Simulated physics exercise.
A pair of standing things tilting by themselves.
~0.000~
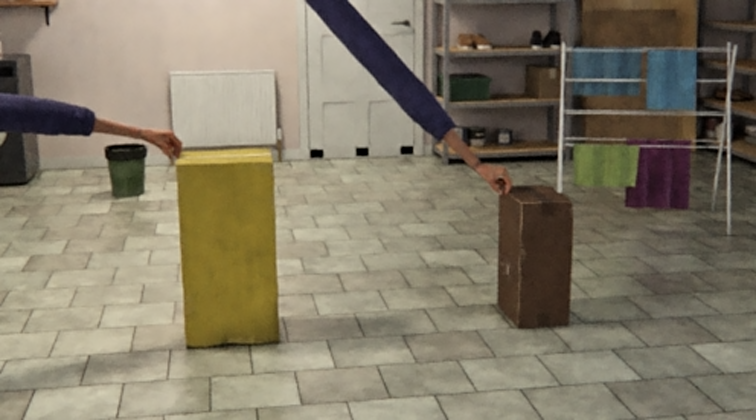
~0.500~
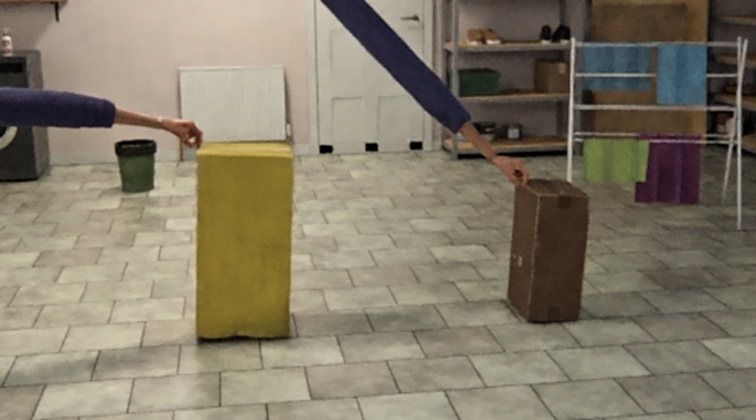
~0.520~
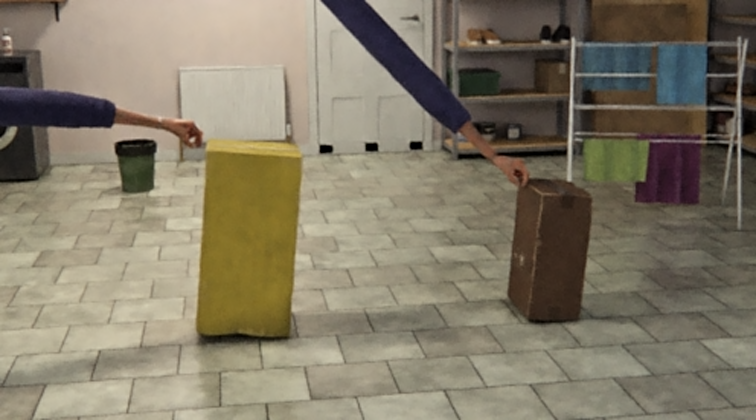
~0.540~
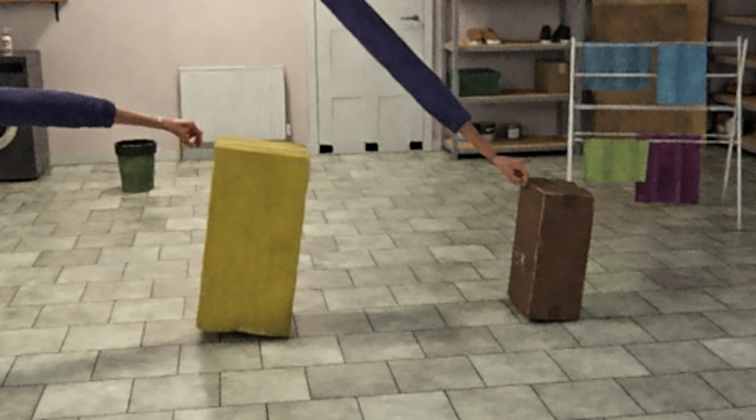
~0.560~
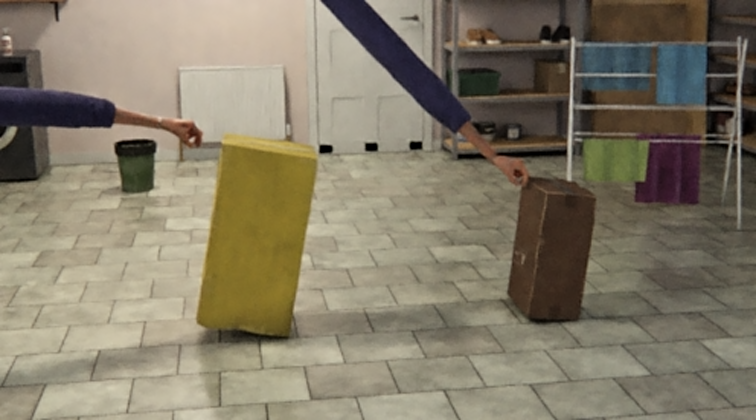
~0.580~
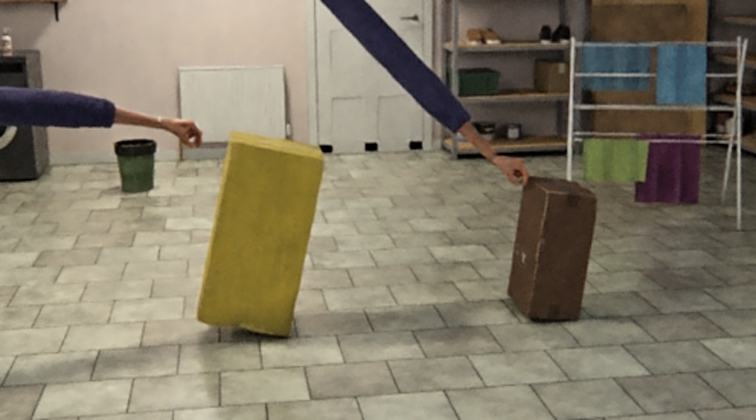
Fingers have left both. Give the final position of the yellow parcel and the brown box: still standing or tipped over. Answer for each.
Final position - the yellow parcel tipped over; the brown box still standing.
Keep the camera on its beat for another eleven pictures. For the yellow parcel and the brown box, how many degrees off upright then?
Angles from vertical: 35° then 4°.
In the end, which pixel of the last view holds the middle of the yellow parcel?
I'd say it stops near (382, 277).
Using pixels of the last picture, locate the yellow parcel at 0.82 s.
Around (301, 229).
After 0.82 s, yellow parcel 36° off upright near (301, 229); brown box 3° off upright near (546, 249).
After 1.04 s, yellow parcel 66° off upright near (349, 248); brown box 3° off upright near (540, 249).
At rest (1.9 s), the yellow parcel goes down on its side, near (382, 277); the brown box returns to its base, near (543, 250).
